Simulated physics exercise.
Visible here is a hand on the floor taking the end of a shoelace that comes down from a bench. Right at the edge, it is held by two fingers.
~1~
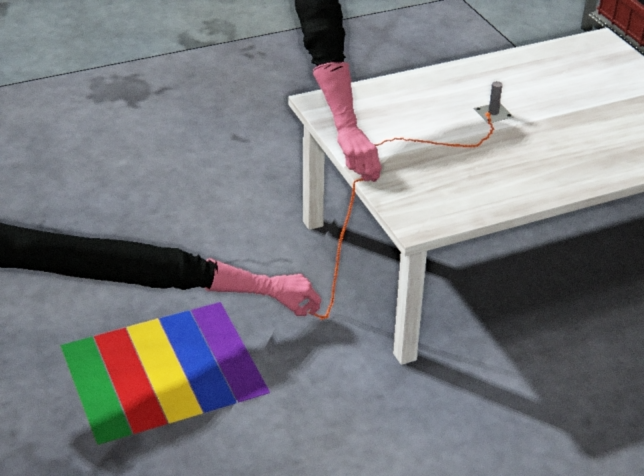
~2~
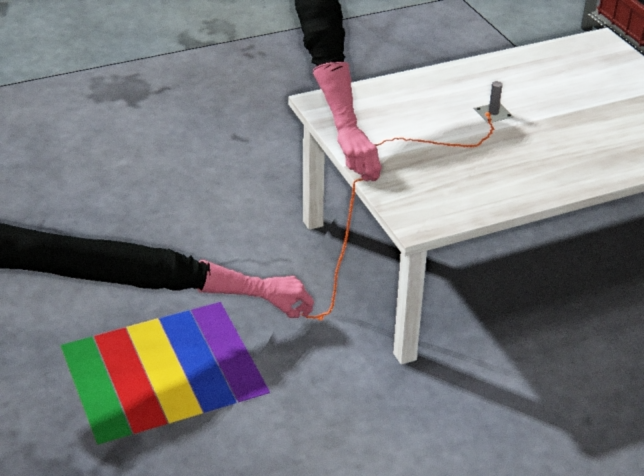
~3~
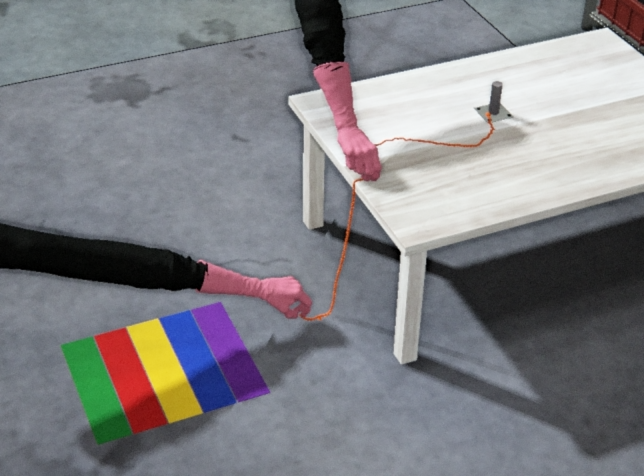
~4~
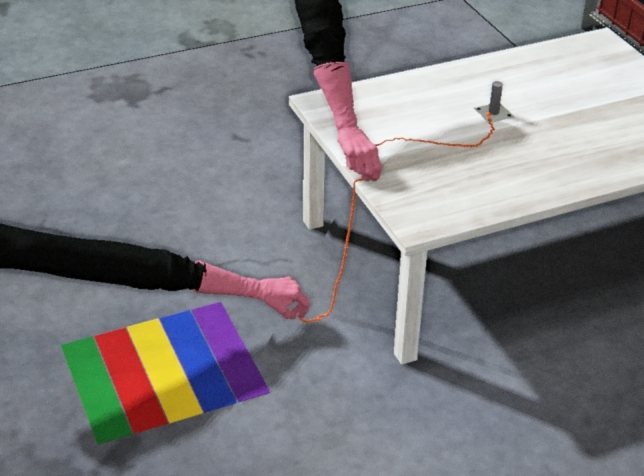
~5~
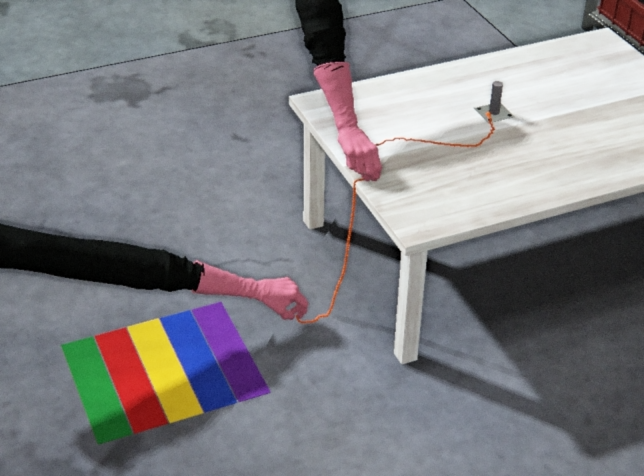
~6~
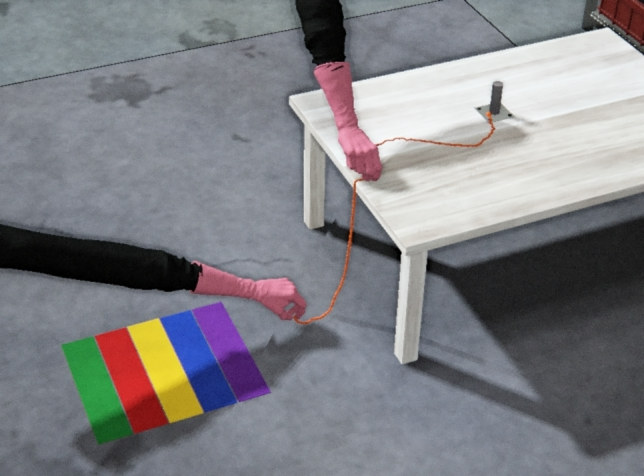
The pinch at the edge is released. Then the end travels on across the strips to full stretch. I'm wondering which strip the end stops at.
It stops at the red strip.
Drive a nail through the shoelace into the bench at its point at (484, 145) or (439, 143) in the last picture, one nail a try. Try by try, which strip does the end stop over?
The end would stop on yellow and then on yellow.
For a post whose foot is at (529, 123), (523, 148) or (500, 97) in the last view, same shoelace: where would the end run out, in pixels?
Try 1 about (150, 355), try 2 about (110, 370), try 3 about (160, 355).
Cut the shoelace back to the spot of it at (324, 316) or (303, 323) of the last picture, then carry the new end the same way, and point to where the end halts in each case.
Roughly (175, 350), then roughly (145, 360).
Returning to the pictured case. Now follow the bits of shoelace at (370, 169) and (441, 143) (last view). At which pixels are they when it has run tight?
They go to (312, 202) and to (409, 147).
Soon after, end near (188, 346); over blue.
After that, end near (148, 357); over yellow.
At the stop, end near (124, 364); over red. It gets as far as the red strip.
